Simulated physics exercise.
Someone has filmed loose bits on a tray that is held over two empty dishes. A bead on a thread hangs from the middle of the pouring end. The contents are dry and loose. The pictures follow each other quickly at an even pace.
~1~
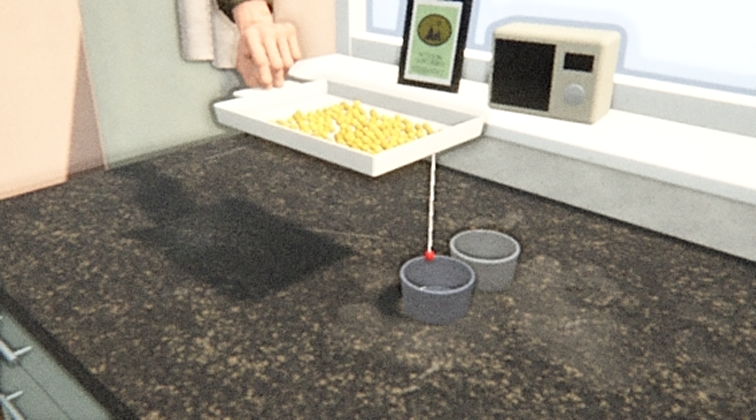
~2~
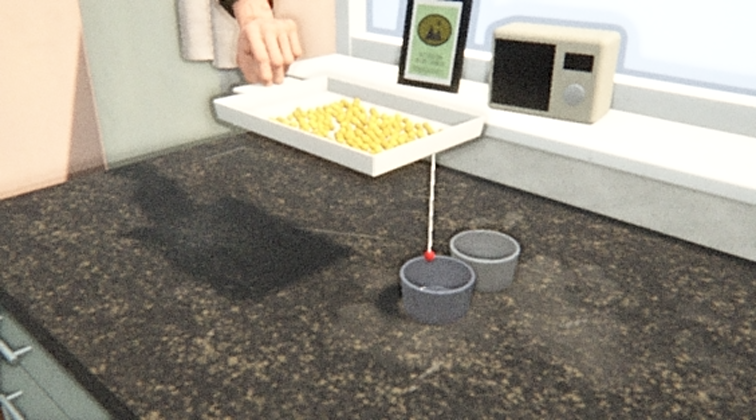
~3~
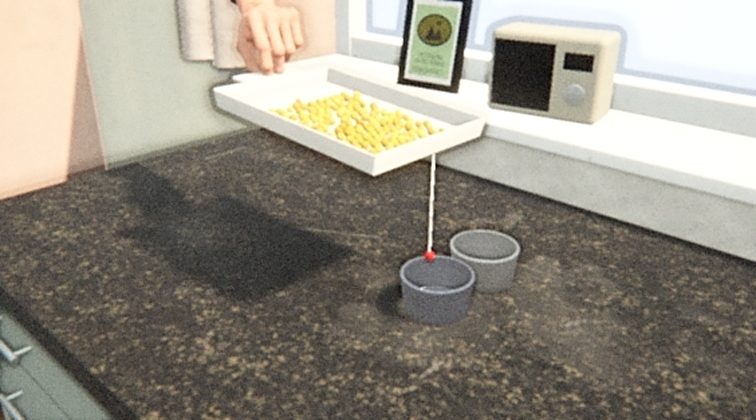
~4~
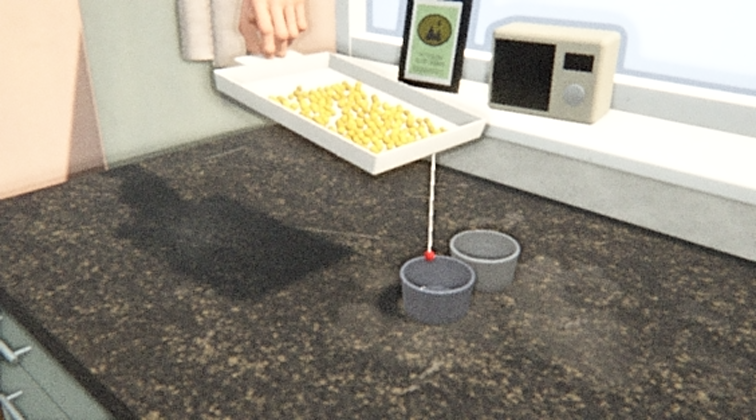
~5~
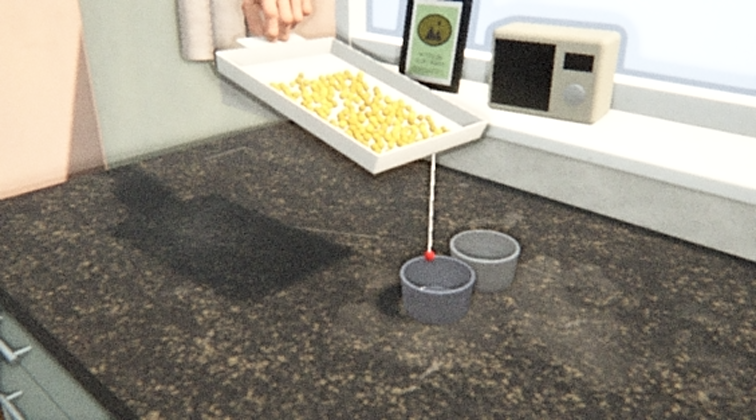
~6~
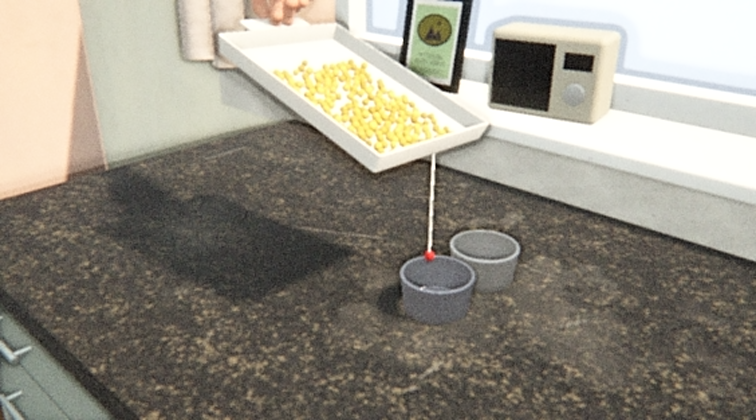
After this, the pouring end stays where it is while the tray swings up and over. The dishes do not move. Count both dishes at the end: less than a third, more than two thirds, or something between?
They take less than a third between them.
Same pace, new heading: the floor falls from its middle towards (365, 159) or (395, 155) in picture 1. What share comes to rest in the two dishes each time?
Near 0 % and 10 %.
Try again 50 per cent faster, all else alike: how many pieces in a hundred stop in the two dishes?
Close to 20 per cent.
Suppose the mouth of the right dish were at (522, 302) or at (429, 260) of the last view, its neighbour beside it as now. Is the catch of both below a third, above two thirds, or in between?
The first try: Below one third. The second: Under a third.
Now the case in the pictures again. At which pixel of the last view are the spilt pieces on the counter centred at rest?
Near (516, 326).
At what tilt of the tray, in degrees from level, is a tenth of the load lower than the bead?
Near 115 degrees.
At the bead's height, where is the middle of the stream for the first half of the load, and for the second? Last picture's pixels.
At about (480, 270), then at (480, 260).
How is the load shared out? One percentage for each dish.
Left dish near 10 in a hundred; right dish near 10.
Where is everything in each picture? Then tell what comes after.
Corners of the pouring end at (374, 155) and (480, 117), level; middle of the load at (356, 134), puffed corn balls; left dish at (465, 300); right dish at (511, 269); bead on its thread at (429, 256), in the first frame.
Corners of the pouring end at (374, 155) and (481, 117), level; middle of the load at (357, 132), in the second frame.
Corners of the pouring end at (375, 154) and (481, 118), tipped barely, lowest at the right corner; middle of the load at (357, 128), in the third frame.
Corners of the pouring end at (377, 154) and (483, 119), tipped a little, lowest at the right corner; middle of the load at (358, 122), in the fourth frame.
Corners of the pouring end at (378, 154) and (484, 120), tipped a little, lowest at the right corner; middle of the load at (359, 115), in the fifth frame.
Corners of the pouring end at (380, 154) and (485, 122), tipped clearly, lowest at the right corner; middle of the load at (363, 110); left dish at (465, 300); right dish at (511, 269), in the sixth frame.
Soon after the last picture, tray tipped steeply; nearly all on the tray; a stray few in the air.
A little later, tray tipped right over; nearly all on the tray; a stray few in the right dish; a stray few outside both; a stray few in the air.
Later still, tray tipped past a quarter turn; a small part in the left dish; a small part in the right dish; most outside both.
At rest, tray tipped past a quarter turn; a small part in the left dish; a small part in the right dish; most outside both.
